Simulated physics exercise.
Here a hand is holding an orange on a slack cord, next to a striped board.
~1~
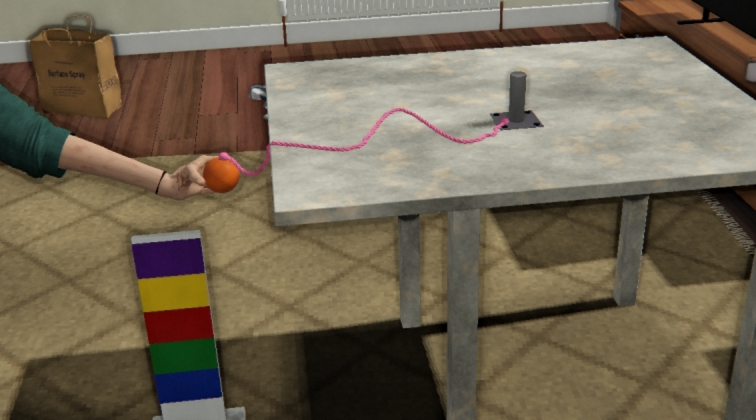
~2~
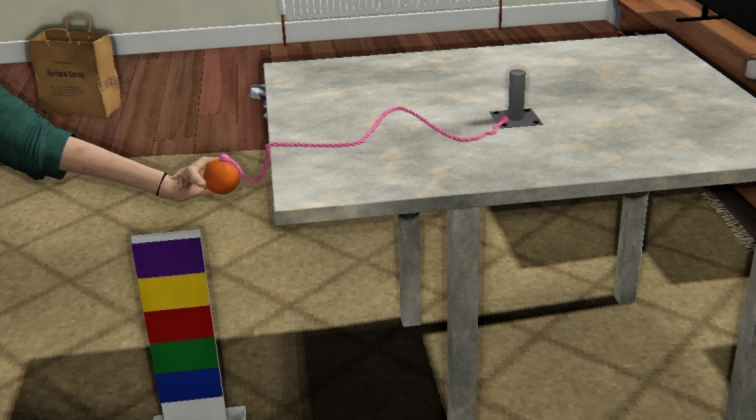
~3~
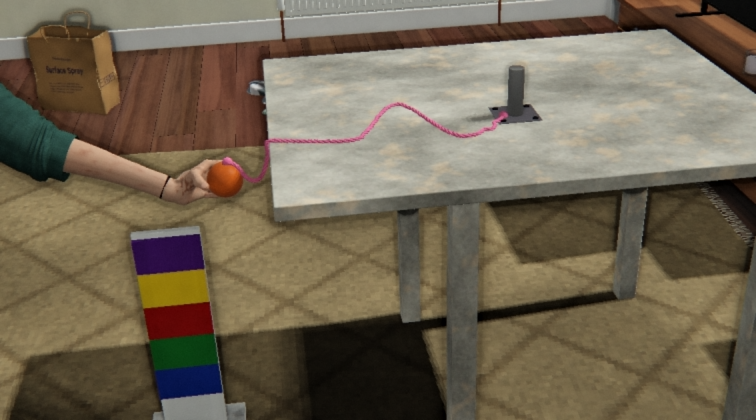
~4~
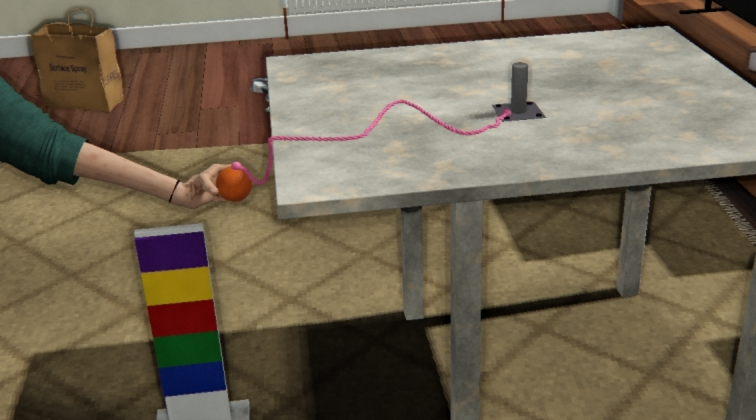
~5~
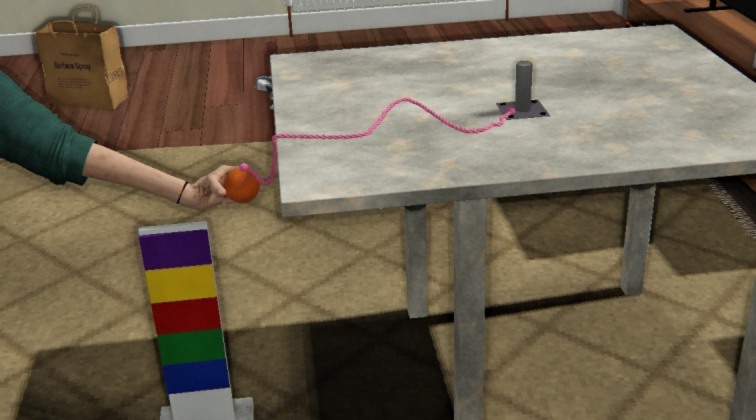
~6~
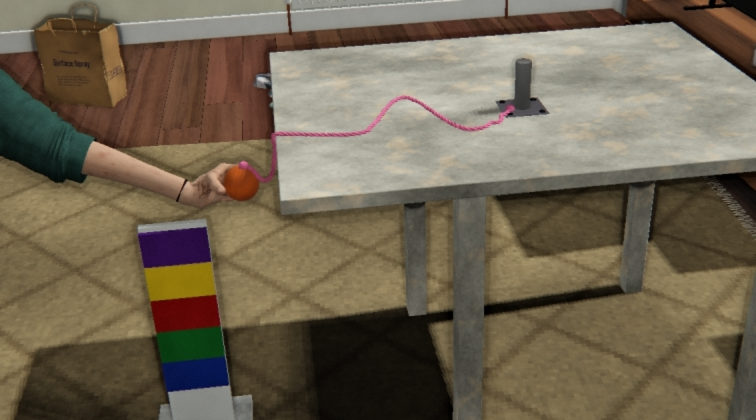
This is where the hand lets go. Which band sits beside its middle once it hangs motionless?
The green band.
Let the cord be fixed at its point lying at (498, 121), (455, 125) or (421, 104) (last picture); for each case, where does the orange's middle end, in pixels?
Roughly (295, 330), (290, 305) and (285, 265).
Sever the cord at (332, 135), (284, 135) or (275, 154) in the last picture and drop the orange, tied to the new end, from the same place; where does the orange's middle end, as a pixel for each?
Cut 1: About (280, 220). Cut 2: About (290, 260). Cut 3: About (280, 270).
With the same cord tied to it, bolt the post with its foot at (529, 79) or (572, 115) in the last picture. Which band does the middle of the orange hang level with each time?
First try: Red; second try: Red.
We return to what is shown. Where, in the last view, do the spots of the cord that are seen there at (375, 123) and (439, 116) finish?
Result - first point (276, 154), second point (390, 119).
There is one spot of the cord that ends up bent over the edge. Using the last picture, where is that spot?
Look around (381, 116).
Early on, orange near (320, 322); level with green.
Midway, orange near (278, 334); level with green.
Finally, orange near (297, 334); level with green. Its middle rests at the green band.
